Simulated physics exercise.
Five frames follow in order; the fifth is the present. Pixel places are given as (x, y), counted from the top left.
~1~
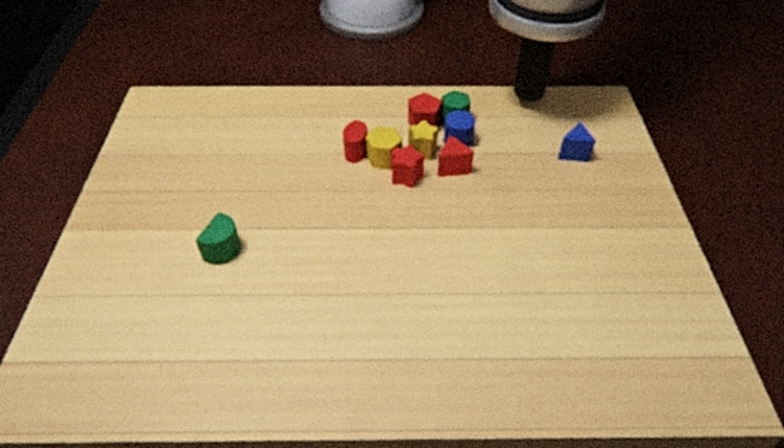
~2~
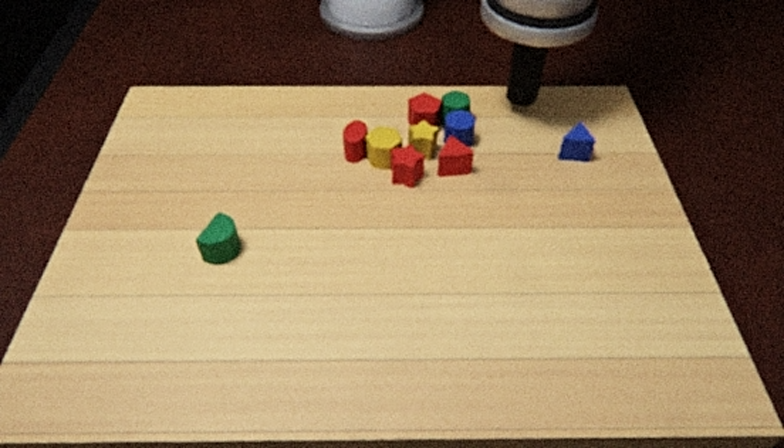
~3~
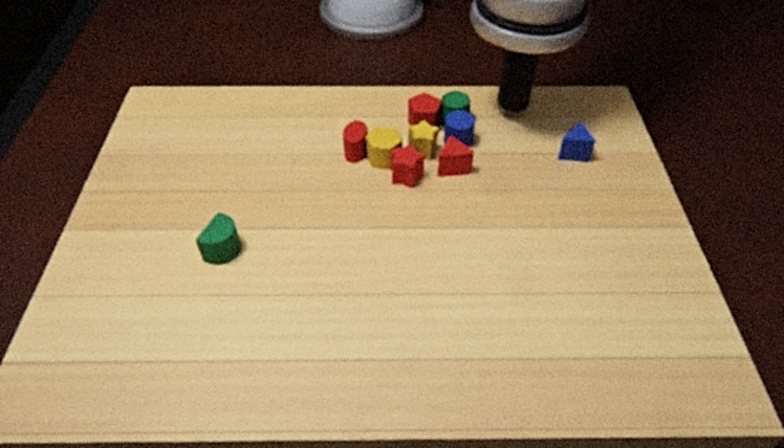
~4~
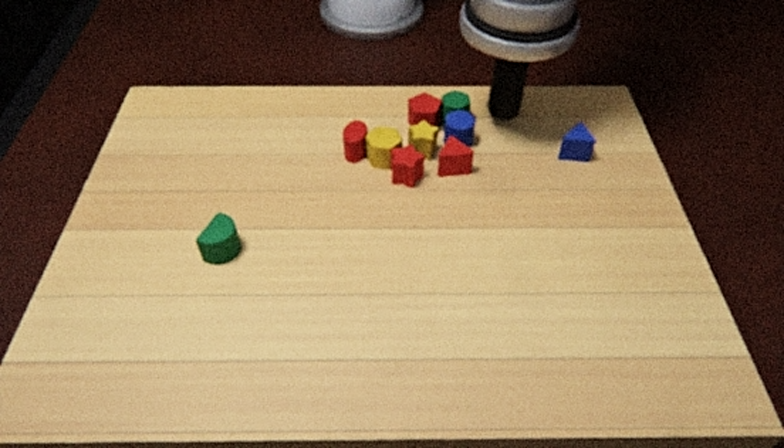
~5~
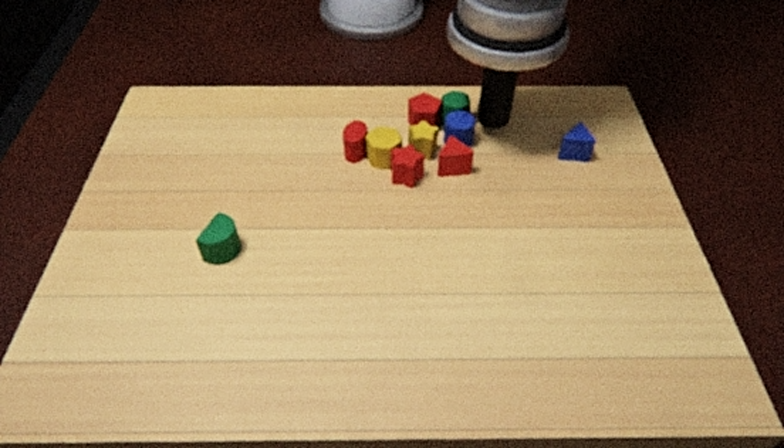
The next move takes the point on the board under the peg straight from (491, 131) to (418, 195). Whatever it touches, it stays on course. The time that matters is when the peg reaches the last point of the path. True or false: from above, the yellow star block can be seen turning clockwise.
Verdict: False.
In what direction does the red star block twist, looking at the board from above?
The answer is clockwise.
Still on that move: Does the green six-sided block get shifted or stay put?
It is still where it was.
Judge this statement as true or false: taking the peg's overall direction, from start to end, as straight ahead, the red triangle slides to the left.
Answer: True.
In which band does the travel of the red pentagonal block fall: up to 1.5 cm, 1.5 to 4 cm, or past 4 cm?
Short of 1.5 cm.
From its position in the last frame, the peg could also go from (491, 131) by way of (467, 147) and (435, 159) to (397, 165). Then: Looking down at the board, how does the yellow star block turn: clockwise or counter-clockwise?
Spins counterclockwise.
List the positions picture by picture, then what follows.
Peg tip at (529, 93); block tops, red star block at (407, 155); yellow star block at (423, 130); red pentagonal block at (425, 103); red triangle at (455, 147); green six-sided block at (456, 99); blue circular block at (461, 119), in the first picture.
Peg at (521, 98); blocks unchanged, in the second picture.
Peg at (513, 104); blocks unchanged, in the third picture.
Peg at (503, 111); blocks unchanged, in the fourth picture.
Peg at (493, 120); red star block at (407, 155); yellow star block at (423, 130); red pentagonal block at (425, 103); red triangle at (455, 147); green six-sided block at (456, 99); blue circular block at (461, 119), in the fifth picture.
The first path, step by step. One third of the way, peg at (469, 140); yellow star block at (409, 130); blue circular block at (438, 126).
Two thirds of the way, peg at (445, 161); yellow star block at (399, 124), turned 30° anticlockwise; red triangle at (438, 169), turned 40° anticlockwise; blue circular block at (428, 129).
At the end, peg at (418, 184); red star block at (392, 161), turned 70° clockwise; yellow star block at (399, 124), turned 30° anticlockwise; red pentagonal block in place; red triangle at (416, 194), turned 55° anticlockwise; green six-sided block in place; blue circular block at (428, 129).
